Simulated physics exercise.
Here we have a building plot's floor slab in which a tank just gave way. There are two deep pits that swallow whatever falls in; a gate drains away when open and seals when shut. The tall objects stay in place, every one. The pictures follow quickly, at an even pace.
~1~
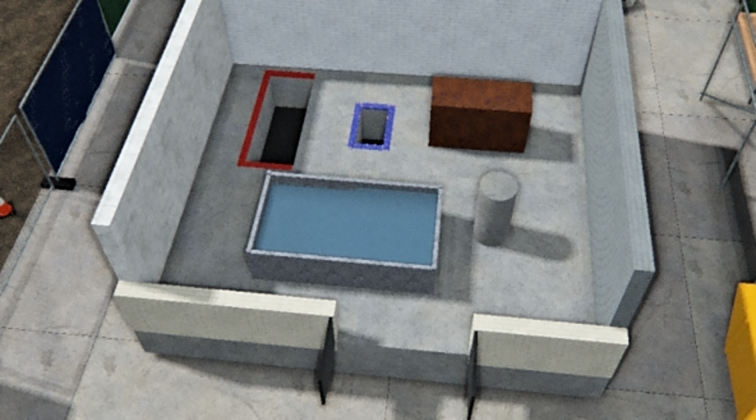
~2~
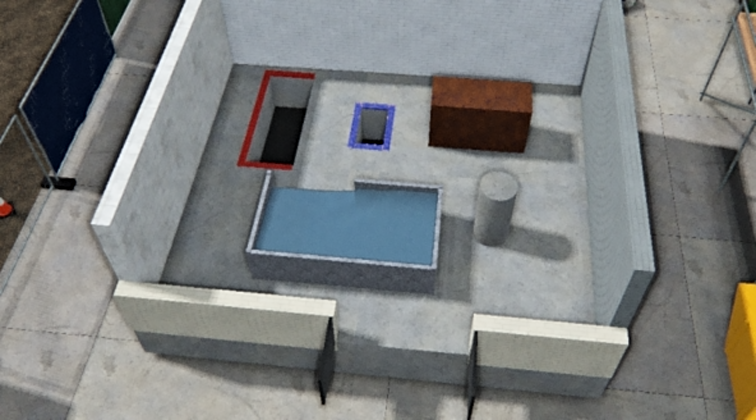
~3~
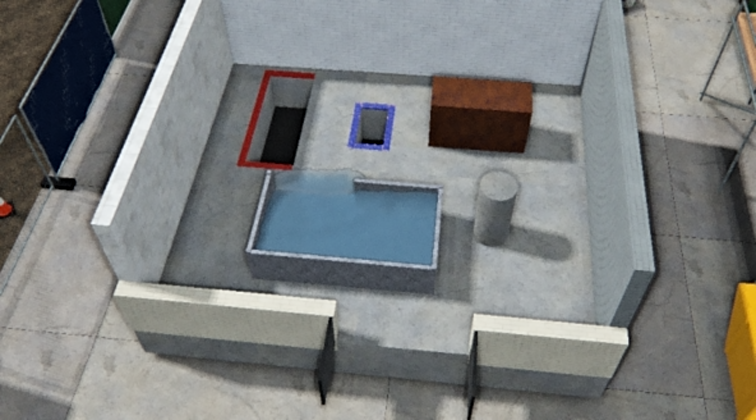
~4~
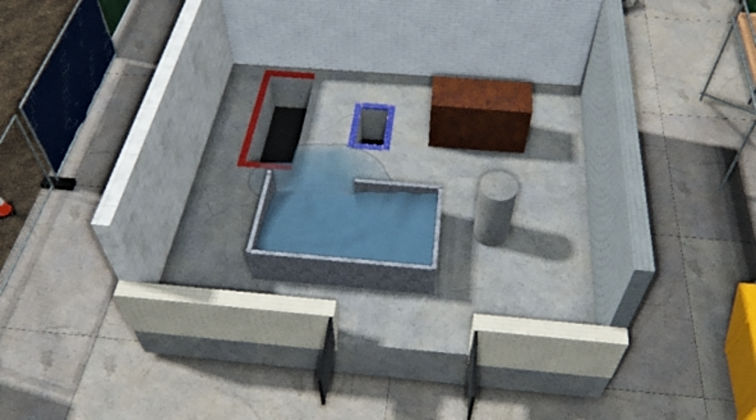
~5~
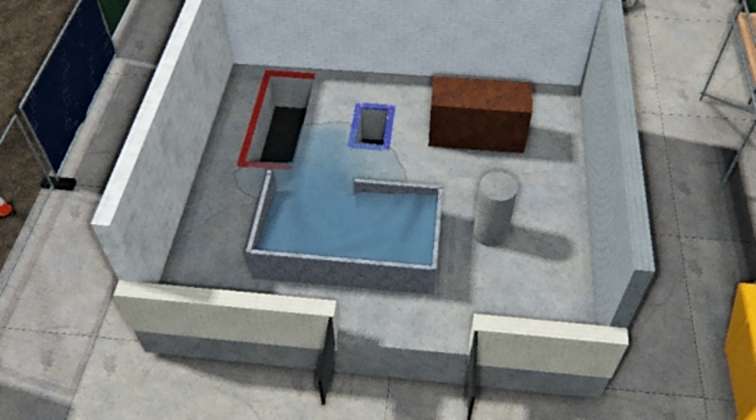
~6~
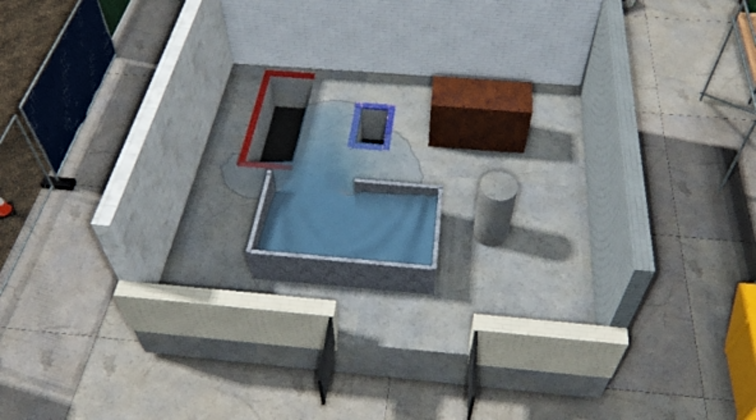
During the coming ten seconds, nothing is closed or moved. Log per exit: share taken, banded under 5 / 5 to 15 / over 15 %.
As I see it, the gate swallows below five per cent; the red pit swallows beyond fifteen per cent; the blue pit swallows beyond fifteen per cent.
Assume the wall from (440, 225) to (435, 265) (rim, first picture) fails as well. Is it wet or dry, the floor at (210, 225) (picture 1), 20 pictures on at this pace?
It would be unsoaked.
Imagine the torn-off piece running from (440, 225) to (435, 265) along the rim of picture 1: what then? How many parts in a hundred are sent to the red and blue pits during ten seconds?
Shares: Red at 8 percent, blue at 6 percent.
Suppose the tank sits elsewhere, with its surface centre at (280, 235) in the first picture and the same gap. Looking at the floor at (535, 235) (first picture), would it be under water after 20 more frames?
Result: Unwetted.
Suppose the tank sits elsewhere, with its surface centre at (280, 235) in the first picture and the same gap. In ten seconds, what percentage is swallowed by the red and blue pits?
Within ten seconds the red pit collects 70 percent of the total and the blue pit 6 percent.
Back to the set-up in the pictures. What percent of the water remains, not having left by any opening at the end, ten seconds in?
I'd say roughly 28 percent.
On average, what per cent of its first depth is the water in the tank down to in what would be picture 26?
Close to 32 %.
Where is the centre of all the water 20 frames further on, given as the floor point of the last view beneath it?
I'd put my finger on (350, 185).
A moment on, water covers 20 % of the floor; the gate 0 %, the red pit 9 %, the blue pit 3 %.
Next, water covers 25 % of the floor; the gate 0 %, the red pit 20 %, the blue pit 6 %.
Then, water covers 35 % of the floor; the gate 0 %, the red pit 32 %, the blue pit 10 %.
Later, water covers 40 % of the floor; the gate 0 %, the red pit 45 %, the blue pit 14 %.
In the end, water covers 55 % of the floor; the gate 0 %, the red pit 55 %, the blue pit 17 %.
